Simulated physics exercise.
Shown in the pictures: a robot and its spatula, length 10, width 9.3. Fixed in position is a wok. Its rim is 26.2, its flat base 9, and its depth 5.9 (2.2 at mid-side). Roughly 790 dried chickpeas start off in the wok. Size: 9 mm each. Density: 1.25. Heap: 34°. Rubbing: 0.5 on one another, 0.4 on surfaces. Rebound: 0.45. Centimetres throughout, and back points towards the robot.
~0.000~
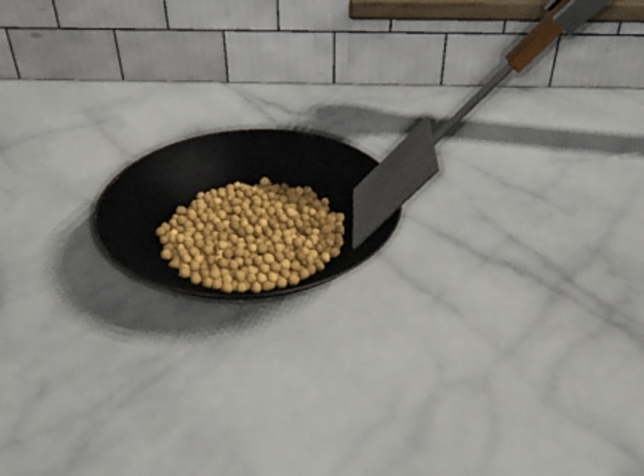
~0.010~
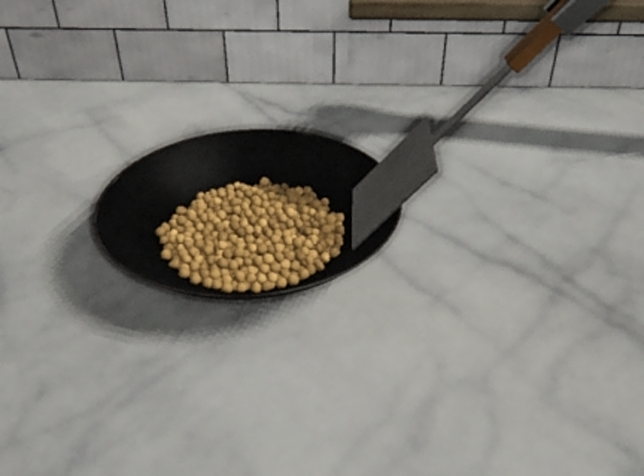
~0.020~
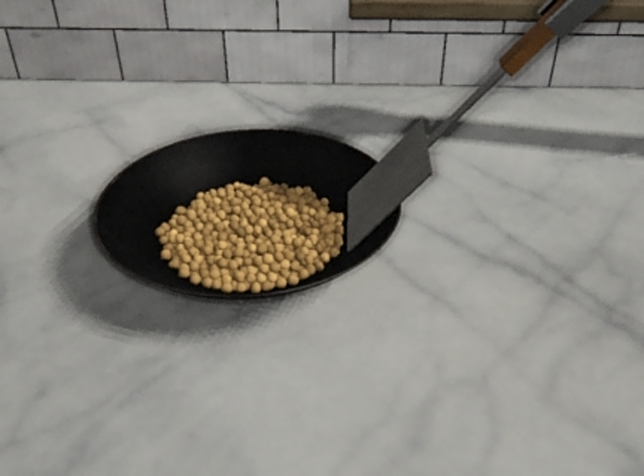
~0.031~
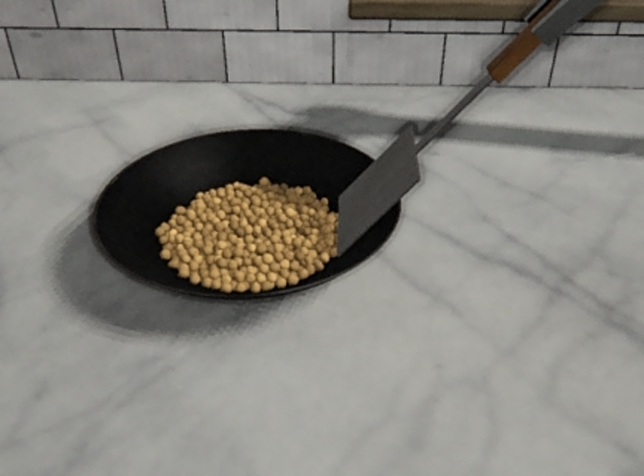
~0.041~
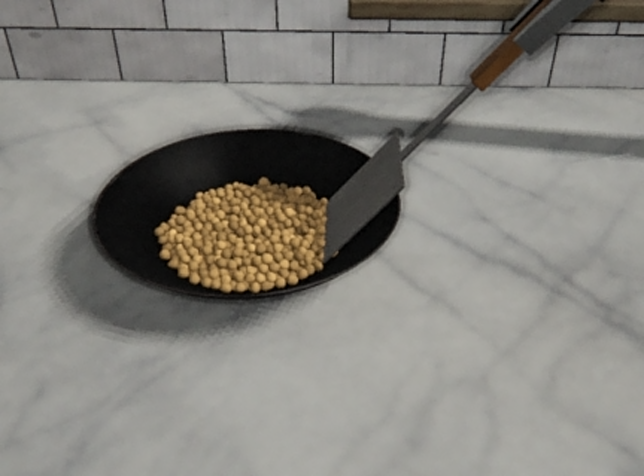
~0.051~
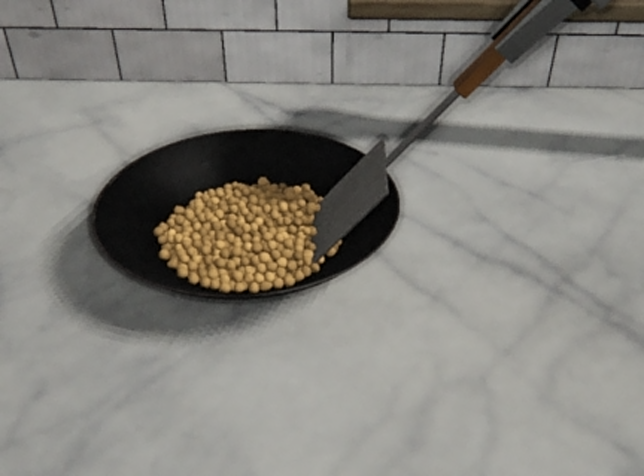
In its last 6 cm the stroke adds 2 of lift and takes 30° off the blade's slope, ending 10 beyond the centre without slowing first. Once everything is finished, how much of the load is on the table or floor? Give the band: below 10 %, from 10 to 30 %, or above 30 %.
Band: Above 30 %.
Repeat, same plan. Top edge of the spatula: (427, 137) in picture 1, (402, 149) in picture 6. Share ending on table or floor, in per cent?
I'd put it at roughly 40 per cent.
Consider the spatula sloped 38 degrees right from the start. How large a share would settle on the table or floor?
45 %.
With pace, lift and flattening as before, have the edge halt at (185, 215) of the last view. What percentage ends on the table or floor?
I'd put it near 25 per cent.
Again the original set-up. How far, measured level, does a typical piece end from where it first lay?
About 13 centimetres.
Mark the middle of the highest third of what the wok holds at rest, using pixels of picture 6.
Near (172, 233).
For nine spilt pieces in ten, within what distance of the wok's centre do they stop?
About 60 cm from the centre.
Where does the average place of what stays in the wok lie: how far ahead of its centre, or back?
Ahead, by about 3.0 cm.
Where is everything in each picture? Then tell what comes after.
The first frame shows spatula top edge at (433, 141), sloping 51°; upper third of the load around (250, 226), from x 160 to 340, top at y 185; 793 in the wok.
The second frame shows spatula top edge at (432, 142), sloping 51°; upper third of the load around (250, 226), from x 160 to 340, top at y 185.
The third frame shows spatula top edge at (427, 145), sloping 51°; upper third of the load around (250, 226), from x 160 to 340, top at y 185.
The fourth frame shows spatula top edge at (416, 150), sloping 51°; upper third of the load around (249, 226), from x 160 to 340, top at y 185.
The fifth frame shows spatula top edge at (401, 157), sloping 51°; upper third of the load around (248, 226), from x 160 to 340, top at y 185.
The sixth frame shows spatula top edge at (386, 164), sloping 51°; upper third of the load around (249, 224), from x 160 to 340, top at y 180; 793 in the wok.
After 0.10 s, sloping 51°, highest piece 10 above the table; 793 in the wok.
After 0.14 s, sloping 45°, highest piece 15 above the table; 789 in the wok, 4 on the blade or in flight.
After 0.36 s, sloping 21°, highest piece 13 above the table; 387 in the wok, 138 on the table or floor, 268 on the blade or in flight.
After 1.41 s, sloping 21°, highest piece 5 above the table; 406 on the table or floor, 387 in the wok.
At rest, 406 on the table or floor, 387 in the wok. That is 51 % on the table or floor.
